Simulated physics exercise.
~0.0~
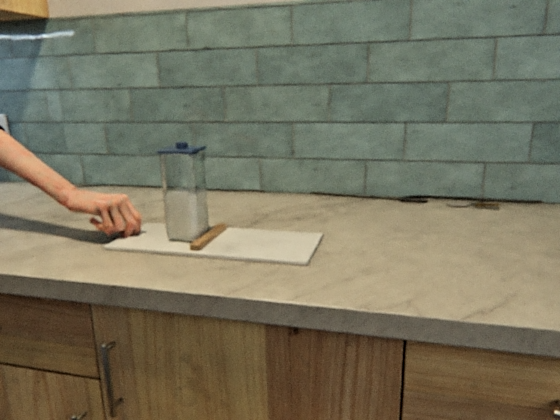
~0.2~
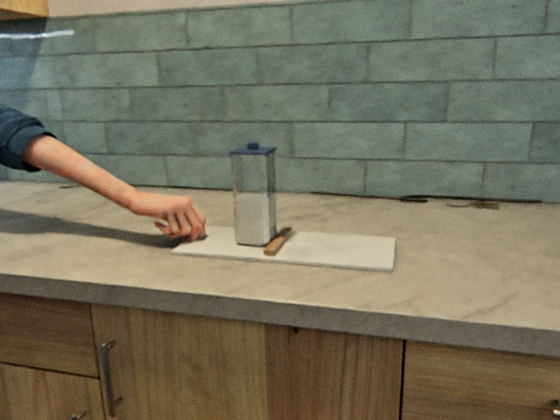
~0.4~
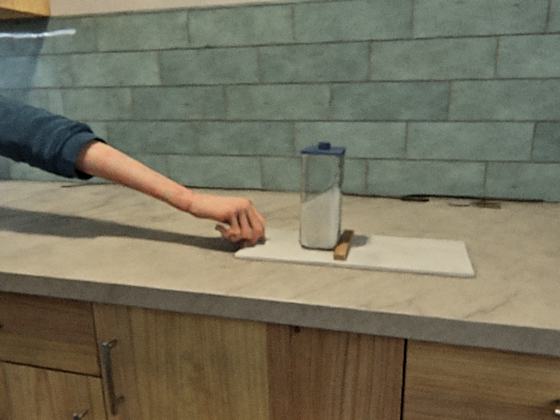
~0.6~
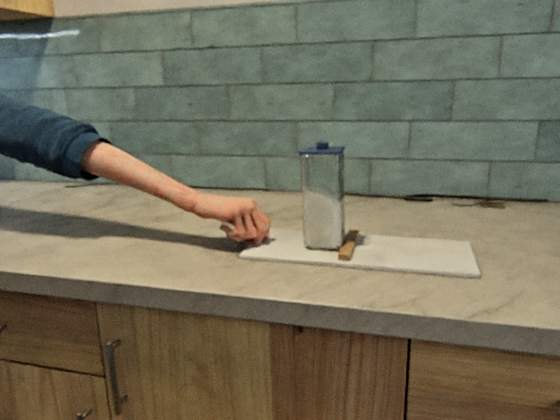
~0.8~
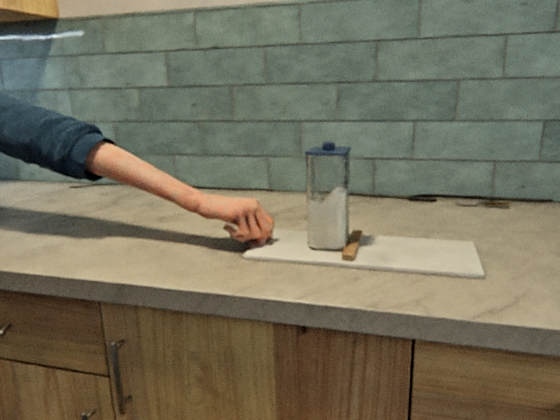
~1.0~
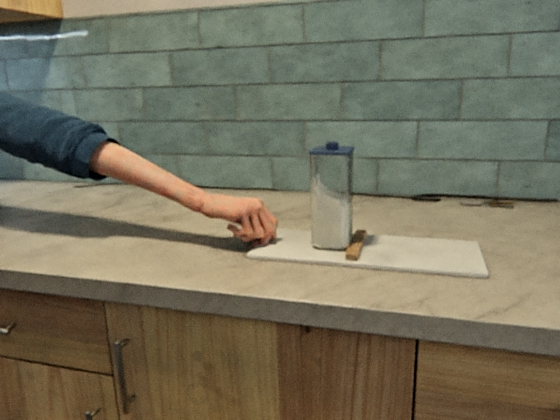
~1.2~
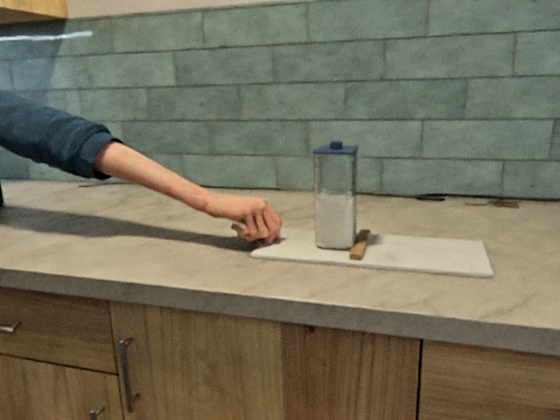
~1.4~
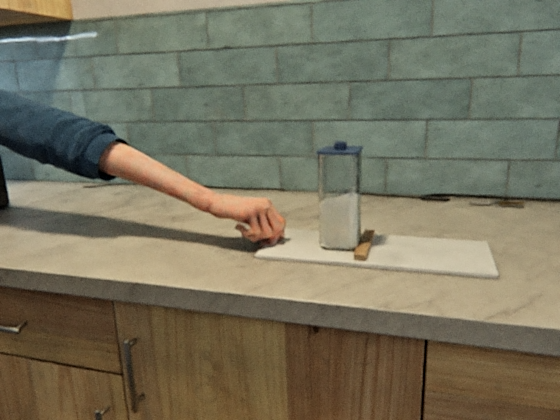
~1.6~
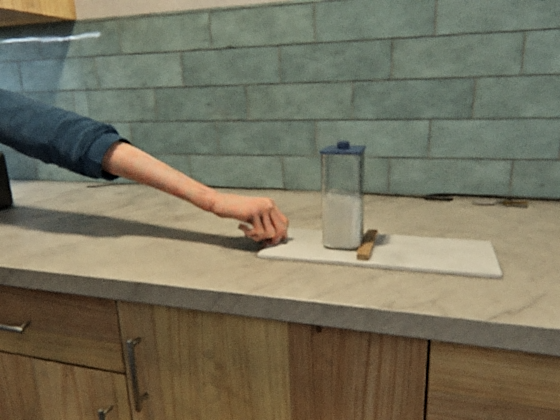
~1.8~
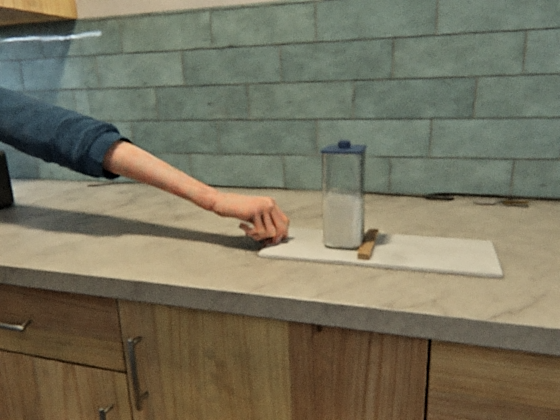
The footage shows a hand sliding a white board to the right along a countertop, carrying a clear, blue-lidded canister partly filled with pale contents beside a small wooden strip. The board stops, the canister remains upright on it, and the hand stays at the board's left end.
